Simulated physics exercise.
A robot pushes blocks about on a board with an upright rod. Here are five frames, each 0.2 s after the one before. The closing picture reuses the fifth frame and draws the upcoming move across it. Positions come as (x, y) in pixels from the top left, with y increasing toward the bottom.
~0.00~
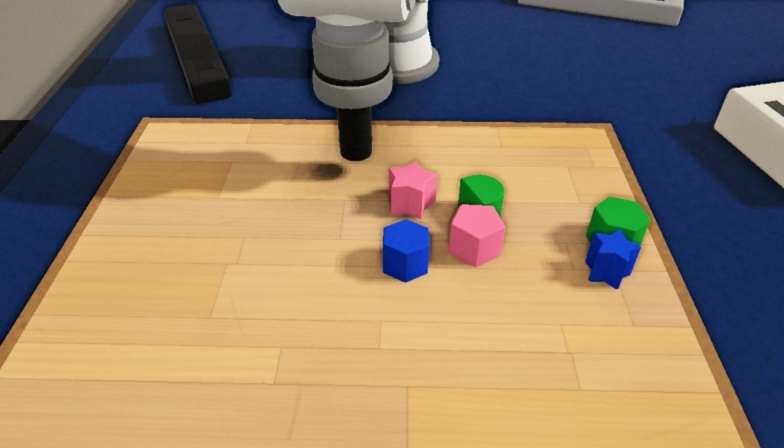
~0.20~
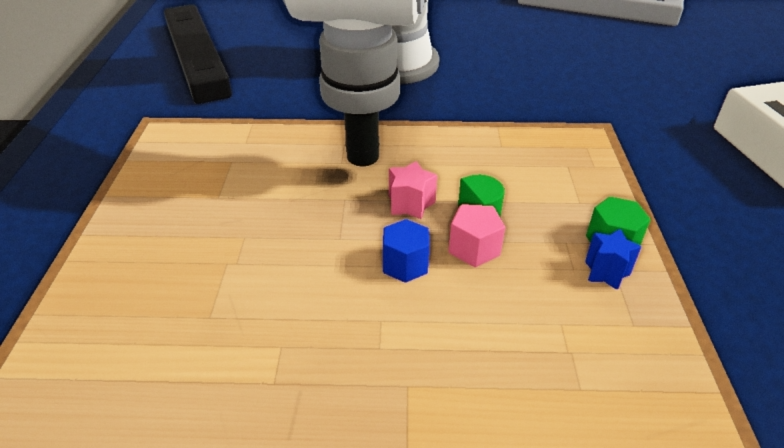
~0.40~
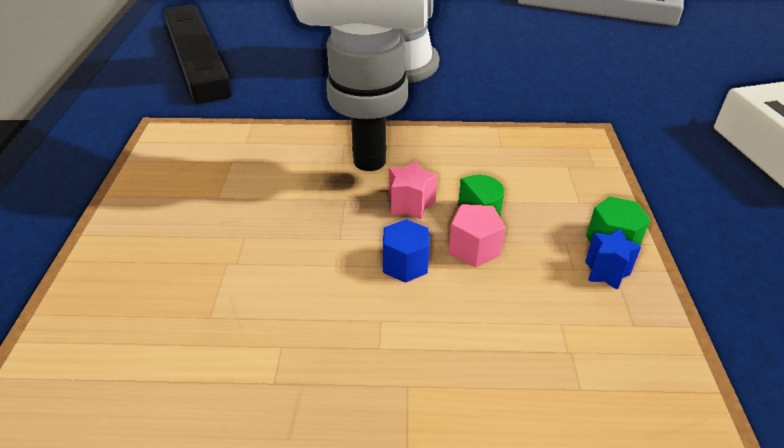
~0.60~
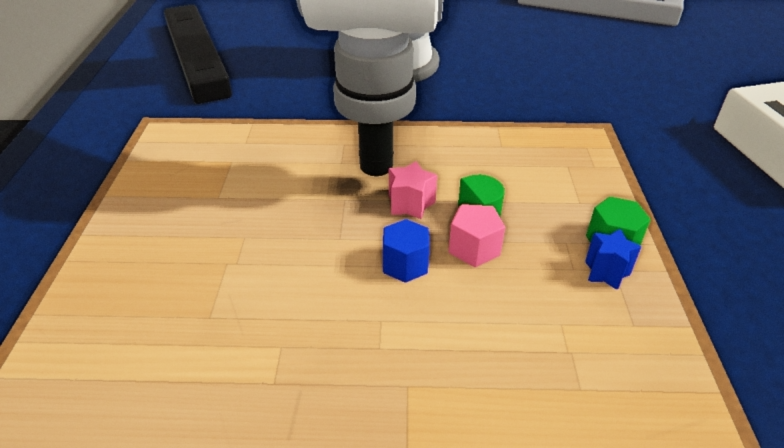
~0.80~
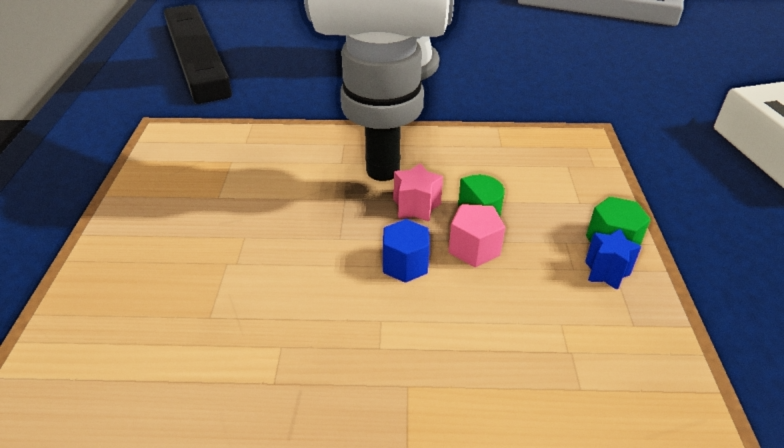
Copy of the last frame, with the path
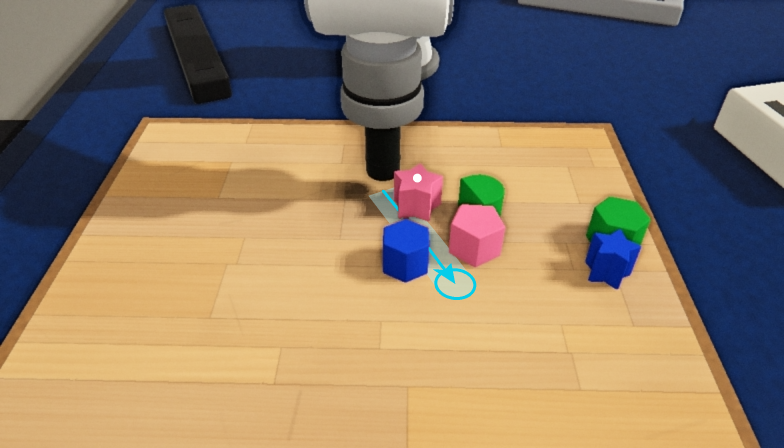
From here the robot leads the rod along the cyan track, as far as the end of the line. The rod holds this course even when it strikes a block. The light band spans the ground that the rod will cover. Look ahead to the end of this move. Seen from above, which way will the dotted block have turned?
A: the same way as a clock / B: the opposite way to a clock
It's B.
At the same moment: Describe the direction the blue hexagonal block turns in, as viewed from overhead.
Clockwise.
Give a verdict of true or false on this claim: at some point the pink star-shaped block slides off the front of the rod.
True
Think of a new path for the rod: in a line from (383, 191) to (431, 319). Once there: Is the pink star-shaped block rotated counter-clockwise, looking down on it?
Answer: Yes.
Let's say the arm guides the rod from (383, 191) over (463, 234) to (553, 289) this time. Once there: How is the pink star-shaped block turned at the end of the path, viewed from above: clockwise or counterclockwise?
It twists anticlockwise.
The drawn path runs from (383, 191) to (455, 284); the dot is on the pink star-shaped block.
What follows on the original path. One third of the way, rod (406, 199); pink star-shaped block (442, 190), turned 65° anticlockwise.
Two thirds of the way, rod (431, 230); blue hexagonal block (406, 244), turned 20° clockwise; pink star-shaped block (452, 196), turned 100° anticlockwise; pink five-sided block (488, 222), turned 20° clockwise; green half-round block (489, 185).
At the end, rod (457, 264); blue hexagonal block (405, 250), turned 35° clockwise; pink star-shaped block (452, 196), turned 100° anticlockwise; pink five-sided block (488, 222), turned 20° clockwise; green half-round block (489, 185).
